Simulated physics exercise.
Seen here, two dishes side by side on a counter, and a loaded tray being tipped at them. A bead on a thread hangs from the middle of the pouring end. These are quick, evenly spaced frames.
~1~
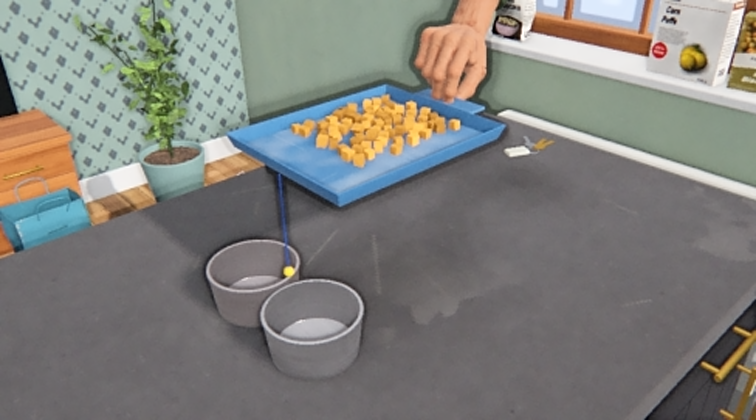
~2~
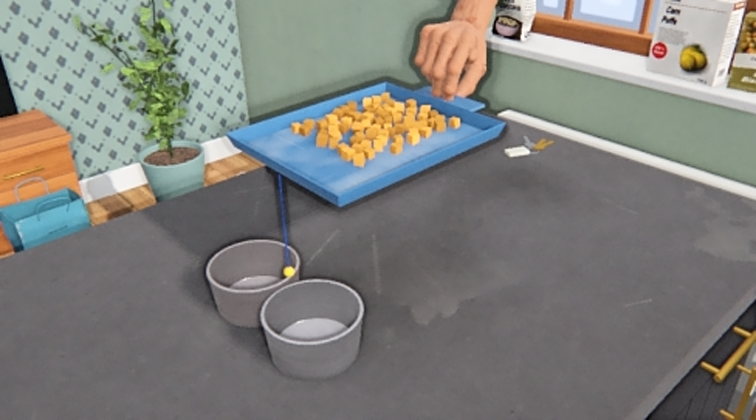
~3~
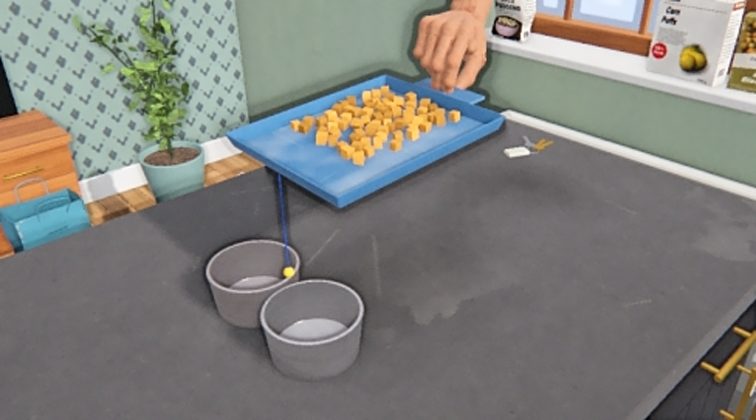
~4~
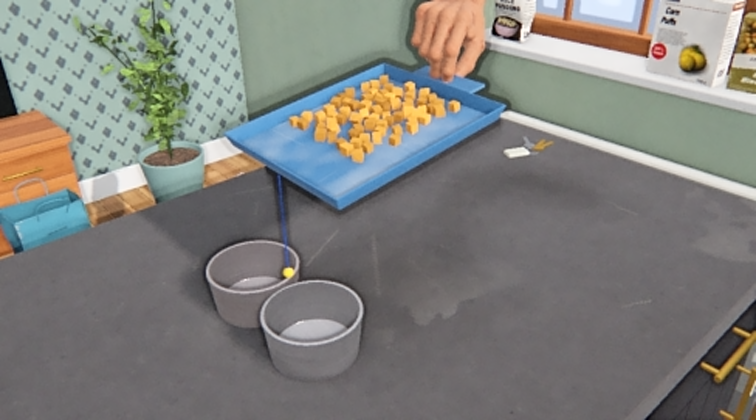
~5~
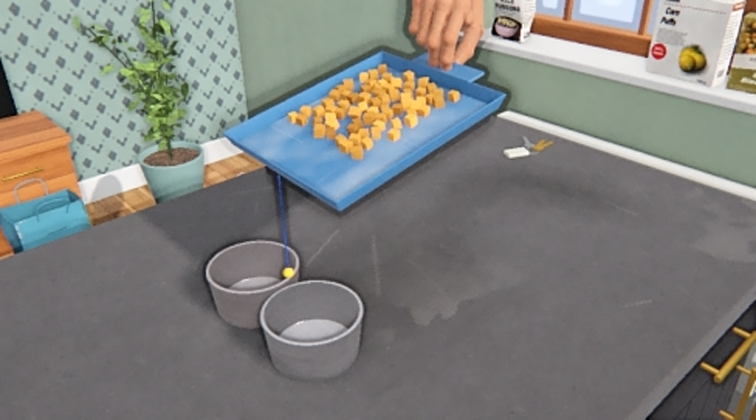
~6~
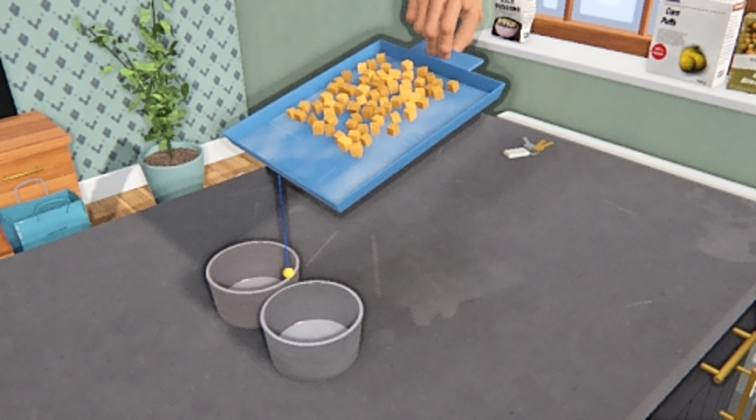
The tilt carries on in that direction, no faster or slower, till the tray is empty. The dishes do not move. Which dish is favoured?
It favours the right dish.
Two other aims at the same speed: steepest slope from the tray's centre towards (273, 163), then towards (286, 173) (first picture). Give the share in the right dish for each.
About 0 and 20 per cent.
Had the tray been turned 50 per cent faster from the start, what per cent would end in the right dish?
Roughly 40 in a hundred.
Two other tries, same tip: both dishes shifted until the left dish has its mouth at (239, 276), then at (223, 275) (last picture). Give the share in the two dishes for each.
Near 60 % and 60 %.
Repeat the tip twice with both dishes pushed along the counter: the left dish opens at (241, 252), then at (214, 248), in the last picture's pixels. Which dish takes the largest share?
First the right one, then right.
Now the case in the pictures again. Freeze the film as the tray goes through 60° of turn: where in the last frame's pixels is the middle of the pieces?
At about (297, 182).
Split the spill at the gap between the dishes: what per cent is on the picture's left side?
About 80 per cent.
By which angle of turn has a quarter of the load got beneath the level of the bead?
Roughly 65°.
Just after the last frame, tray tipped steeply; roughly two thirds on the tray; just a few in the right dish; roughly a third in the air.
A moment on, tray tipped right over; roughly a third on the tray; about a tenth in the right dish; roughly a third outside both; about a tenth in the air.
Further on, tray tipped past a quarter turn; roughly a third in the right dish; roughly two thirds outside both.
When it is over, tray tipped past a quarter turn; roughly a third in the right dish; not one in the left dish; roughly two thirds outside both.
